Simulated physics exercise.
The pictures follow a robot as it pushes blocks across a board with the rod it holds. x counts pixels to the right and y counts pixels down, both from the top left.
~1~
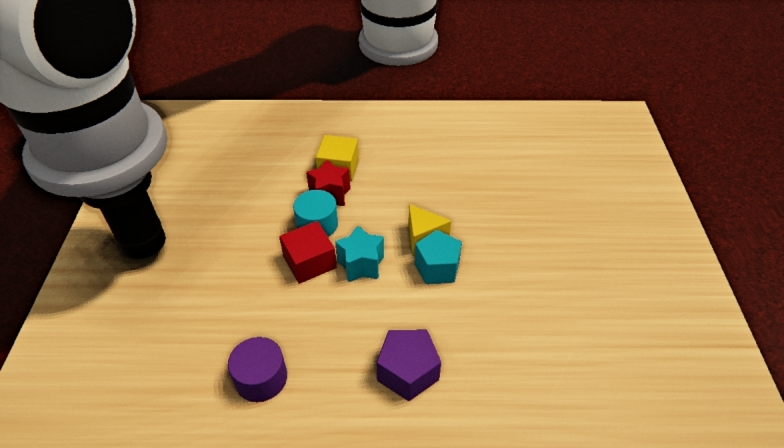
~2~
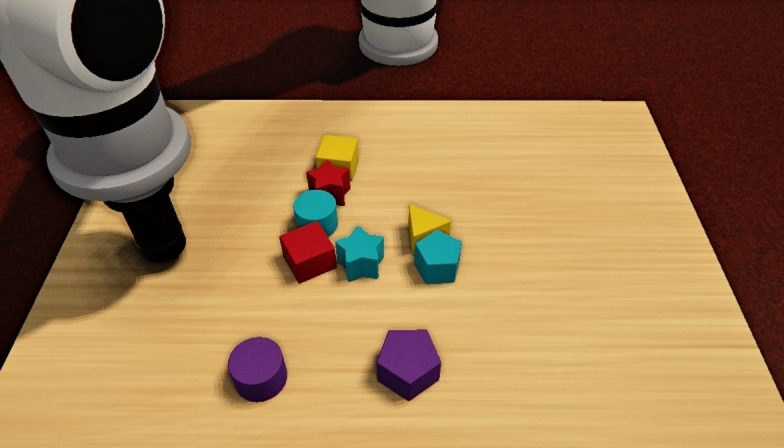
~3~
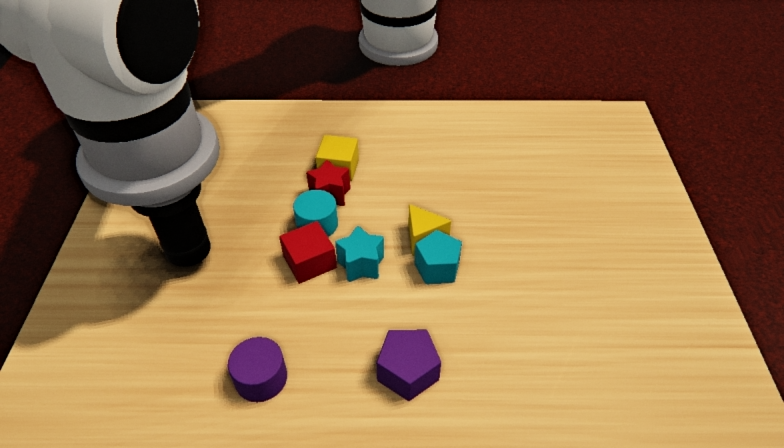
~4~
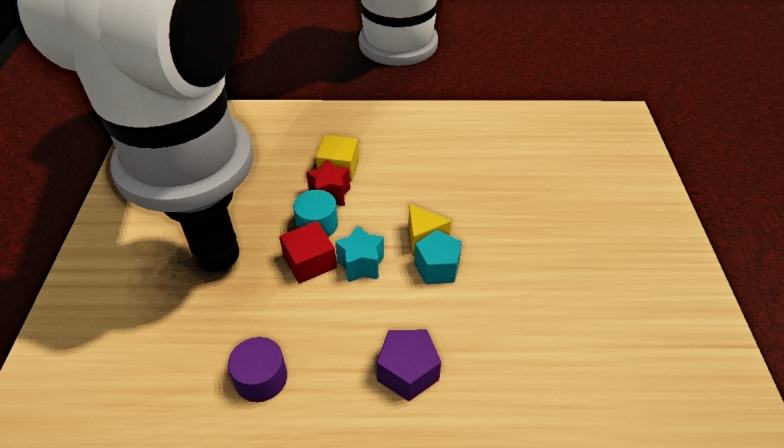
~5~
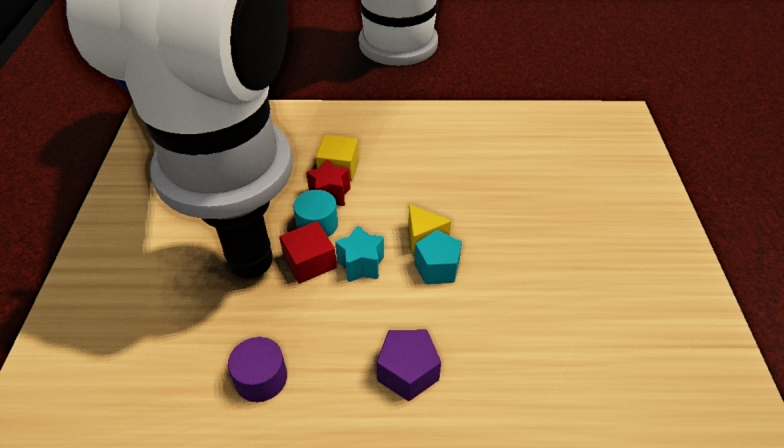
Robot arm moving its black rod rightward across a wooden table towards a red cube, while the coloured blocks remain still.
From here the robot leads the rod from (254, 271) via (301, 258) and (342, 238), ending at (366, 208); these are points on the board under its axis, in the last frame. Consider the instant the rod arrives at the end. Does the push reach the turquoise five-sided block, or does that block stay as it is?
That block gets shifted.
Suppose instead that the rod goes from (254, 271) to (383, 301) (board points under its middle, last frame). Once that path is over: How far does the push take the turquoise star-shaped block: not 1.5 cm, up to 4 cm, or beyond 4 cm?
The answer here is from 1.5 to 4 cm.
The first path, step by step. One third of the way, rod at (300, 248); red square piece at (342, 236), turned 25° clockwise; turquoise star-shaped block at (384, 245), turned 25° clockwise.
Two thirds of the way, rod at (341, 228); red square piece at (382, 227), turned 60° clockwise; turquoise circular block at (328, 189); yellow square piece at (337, 141), turned 15° clockwise; turquoise star-shaped block at (410, 253), turned 60° clockwise; yellow triangular piece at (429, 221), turned 25° anticlockwise; turquoise five-sided block at (453, 250), turned 15° anticlockwise.
At the end, rod at (365, 198); red square piece at (384, 226), turned 65° clockwise; turquoise circular block at (332, 171); yellow square piece at (336, 131), turned 20° clockwise; turquoise star-shaped block at (410, 253), turned 65° clockwise; yellow triangular piece at (429, 221), turned 25° anticlockwise; turquoise five-sided block at (454, 250), turned 15° anticlockwise.
